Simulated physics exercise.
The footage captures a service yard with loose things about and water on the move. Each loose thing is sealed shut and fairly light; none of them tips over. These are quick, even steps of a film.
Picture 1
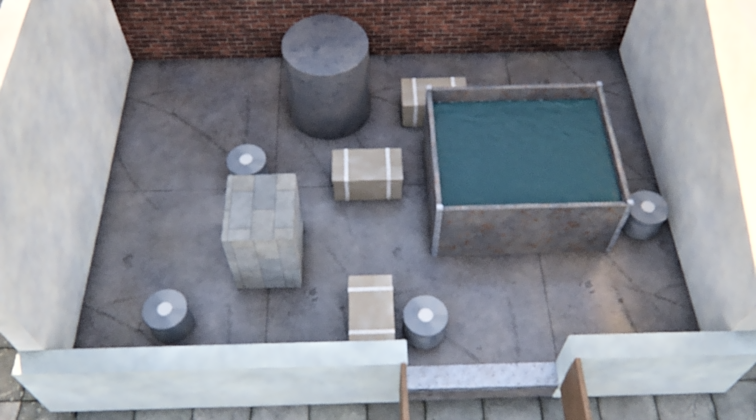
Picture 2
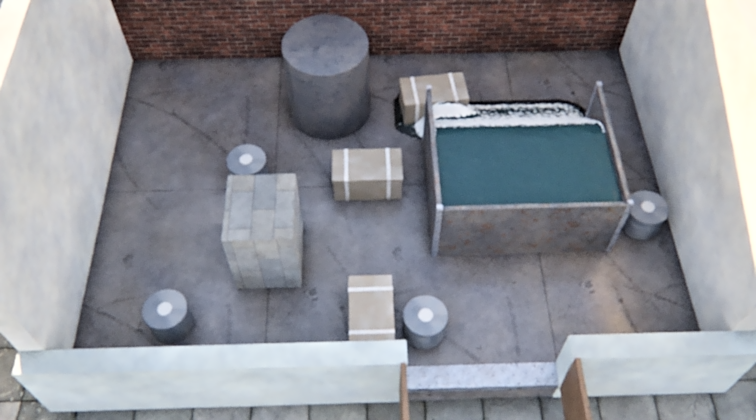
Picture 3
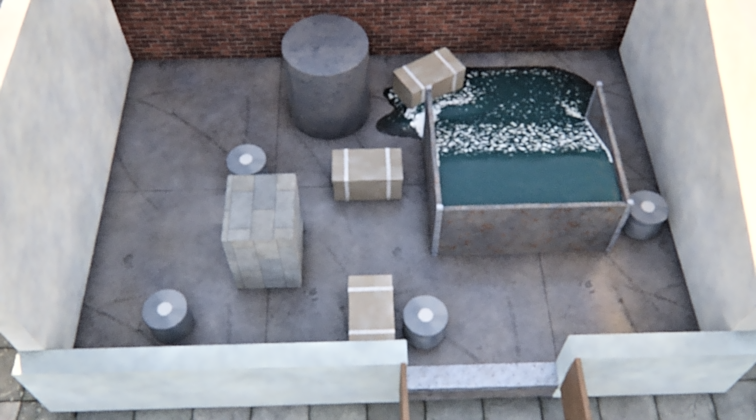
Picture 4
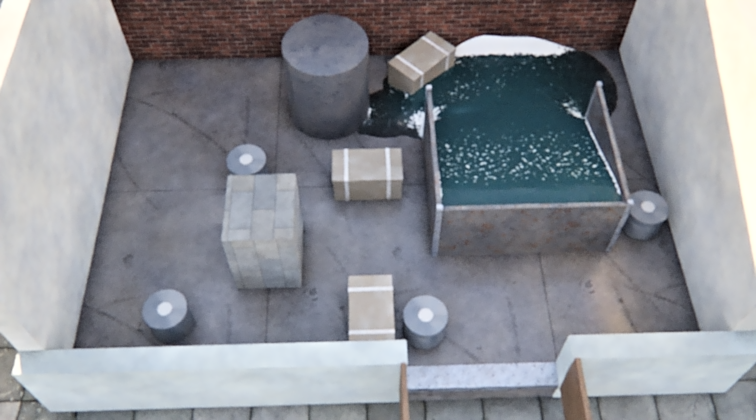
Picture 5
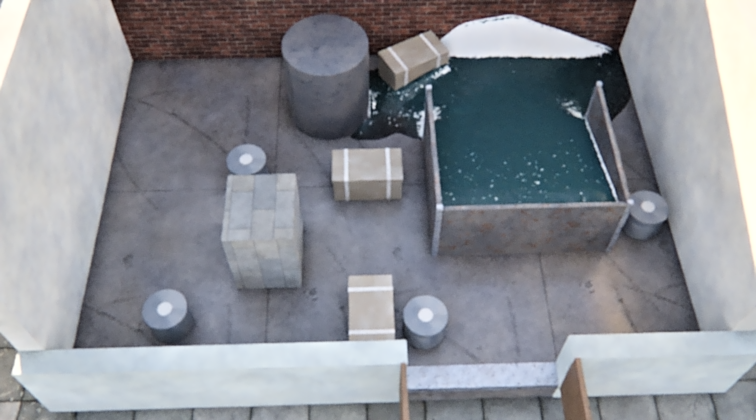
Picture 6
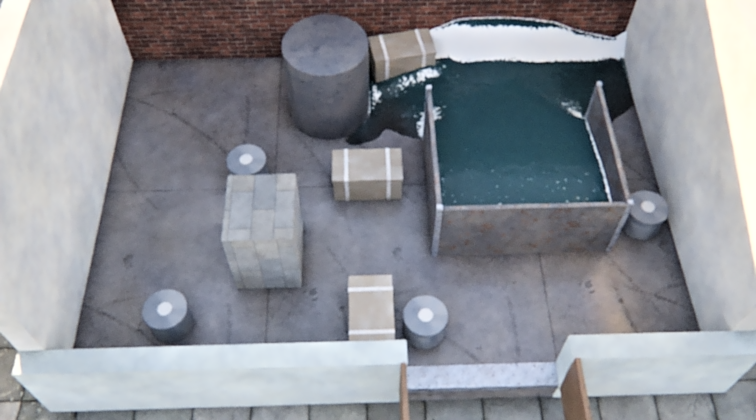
Green water surges out the tank's far side and shoves a tan box back and left.
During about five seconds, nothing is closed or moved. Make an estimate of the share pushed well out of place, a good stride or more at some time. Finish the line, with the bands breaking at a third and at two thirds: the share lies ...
The share lies at two thirds or above.
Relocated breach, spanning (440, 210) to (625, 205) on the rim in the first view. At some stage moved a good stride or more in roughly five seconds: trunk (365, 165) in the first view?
Answer: Distance not reached.
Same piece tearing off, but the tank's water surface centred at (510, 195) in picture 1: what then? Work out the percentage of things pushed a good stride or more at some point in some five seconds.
About 90 %.
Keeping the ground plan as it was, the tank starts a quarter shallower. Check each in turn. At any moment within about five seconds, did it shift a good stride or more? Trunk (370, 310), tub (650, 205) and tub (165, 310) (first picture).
As asked: Fell short, went the distance, fell short.
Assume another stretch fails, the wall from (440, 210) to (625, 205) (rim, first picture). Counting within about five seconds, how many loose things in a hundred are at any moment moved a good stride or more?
That works out to about 60 per cent of them.
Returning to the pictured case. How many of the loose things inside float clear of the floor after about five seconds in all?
My tally gives 5.
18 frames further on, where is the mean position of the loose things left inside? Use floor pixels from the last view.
Near (350, 257).
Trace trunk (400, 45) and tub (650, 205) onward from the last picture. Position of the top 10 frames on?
(360, 37) and (658, 276), about.
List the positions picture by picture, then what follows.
A trunk at (434, 91), on the bottom; a tub at (246, 160) rests on the ground; 0 of 7 have shifted, in the first picture.
A trunk at (434, 88) rests on the ground, close to its start; a tub at (246, 160) rests on the ground; 0 of 7 have shifted, in the second picture.
A trunk at (430, 70) rests on the ground, a stride from its start; a tub at (246, 160), on the bottom; 1 of 7 have shifted, in the third picture.
A trunk at (422, 55), on the bottom, a stride from its start; a tub at (246, 160) rests on the ground; 1 of 7 have shifted, in the fourth picture.
A trunk at (414, 52) rests on the ground, a stride from its start; a tub at (246, 160), on the bottom; 1 of 7 have shifted, in the fifth picture.
A trunk at (402, 44), on the bottom, a stride from its start; a tub at (246, 160) rests on the ground; 1 of 7 have shifted, in the sixth picture.
A moment on, 1 of 7 are well off their spots; 0 afloat.
Next, 2 of 7 are well off their spots; 1 afloat.
Later, 4 of 7 are well off their spots; 1 afloat.
In the end, 6 of 7 are well off their spots, and 6 have been at some point; 5 afloat.
